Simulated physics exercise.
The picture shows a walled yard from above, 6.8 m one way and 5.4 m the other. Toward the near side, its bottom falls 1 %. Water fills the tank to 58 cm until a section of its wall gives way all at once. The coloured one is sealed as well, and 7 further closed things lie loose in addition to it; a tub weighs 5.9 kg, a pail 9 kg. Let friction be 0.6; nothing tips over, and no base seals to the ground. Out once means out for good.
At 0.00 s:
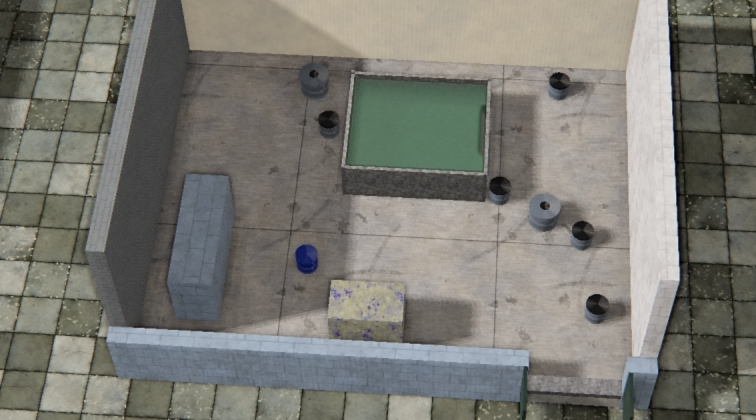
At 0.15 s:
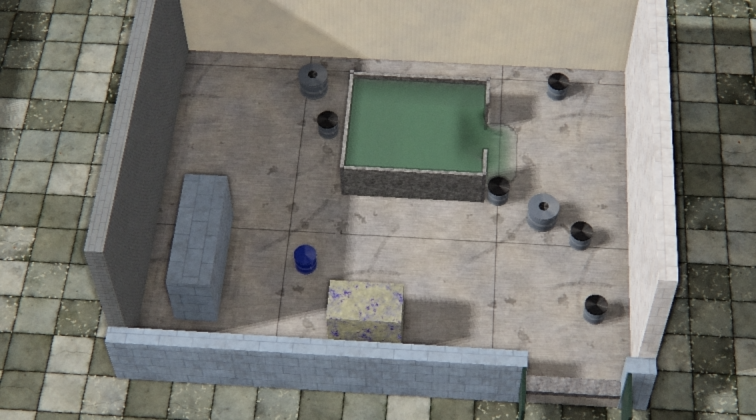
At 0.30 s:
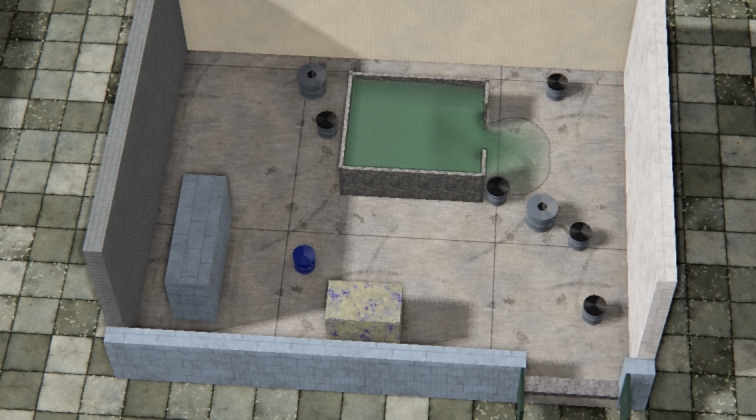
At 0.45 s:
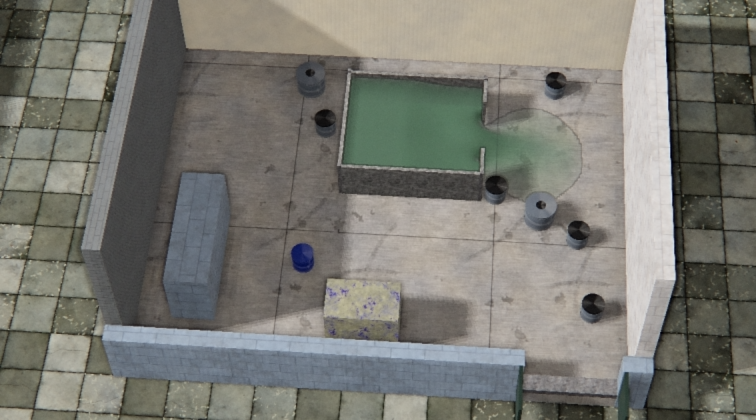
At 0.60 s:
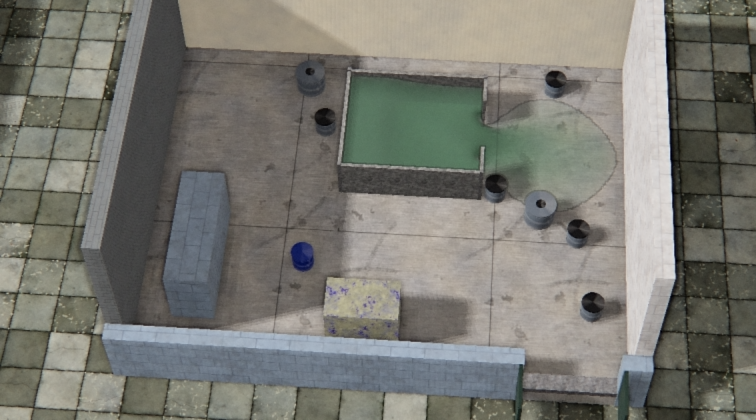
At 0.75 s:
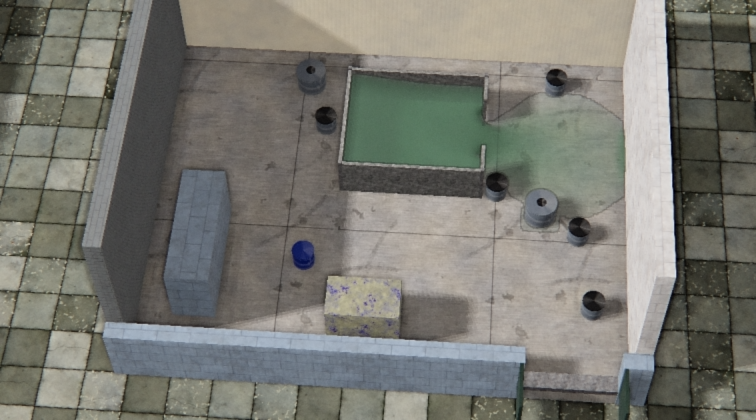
Green water pours through a gap in the right side of a raised tank and spreads across the walled yard's floor toward the right wall, passing around nearby dark containers, while the blue pail and other objects stay put.
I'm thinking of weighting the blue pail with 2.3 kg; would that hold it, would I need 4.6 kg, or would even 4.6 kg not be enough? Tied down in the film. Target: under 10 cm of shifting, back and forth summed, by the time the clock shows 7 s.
Result: Low ballast.
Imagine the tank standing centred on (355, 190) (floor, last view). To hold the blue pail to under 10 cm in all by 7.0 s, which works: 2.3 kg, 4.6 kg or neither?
In that case the lighter mass suffices.
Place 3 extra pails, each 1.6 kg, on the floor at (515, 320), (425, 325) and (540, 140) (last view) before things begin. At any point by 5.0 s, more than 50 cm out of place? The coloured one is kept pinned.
Going through them in turn, the answers are too far, not too far and too far.
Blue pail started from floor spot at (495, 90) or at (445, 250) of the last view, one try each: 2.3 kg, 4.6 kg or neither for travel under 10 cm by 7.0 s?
First spot: No mass works; second spot: Light mass works.
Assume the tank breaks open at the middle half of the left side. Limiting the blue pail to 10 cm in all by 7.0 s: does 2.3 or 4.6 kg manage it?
So no choice works.
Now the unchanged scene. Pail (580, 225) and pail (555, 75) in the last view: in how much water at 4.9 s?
Depths: Near 6 cm, then near 6 cm.
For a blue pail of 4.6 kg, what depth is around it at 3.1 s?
Something like 0 centimetres.
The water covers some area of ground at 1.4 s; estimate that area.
Roughly 9.0 m2.
After 1.4 s the blue pail would be 0 cm from its start with 2.3 kg and 0 cm from its start with 4.6 kg; 0 cm of water round it then.
After 3.1 s the blue pail would be 0 cm from its start with 2.3 kg and 0 cm from its start with 4.6 kg; 0 cm of water round it then.
After 4.9 s the blue pail would be 0 cm from its start with 2.3 kg and 0 cm from its start with 4.6 kg; 0 cm of water round it then.
After 7.0 s the blue pail would be 0 cm from its start with 2.3 kg and 0 cm from its start with 4.6 kg; 0 cm of water round it then.
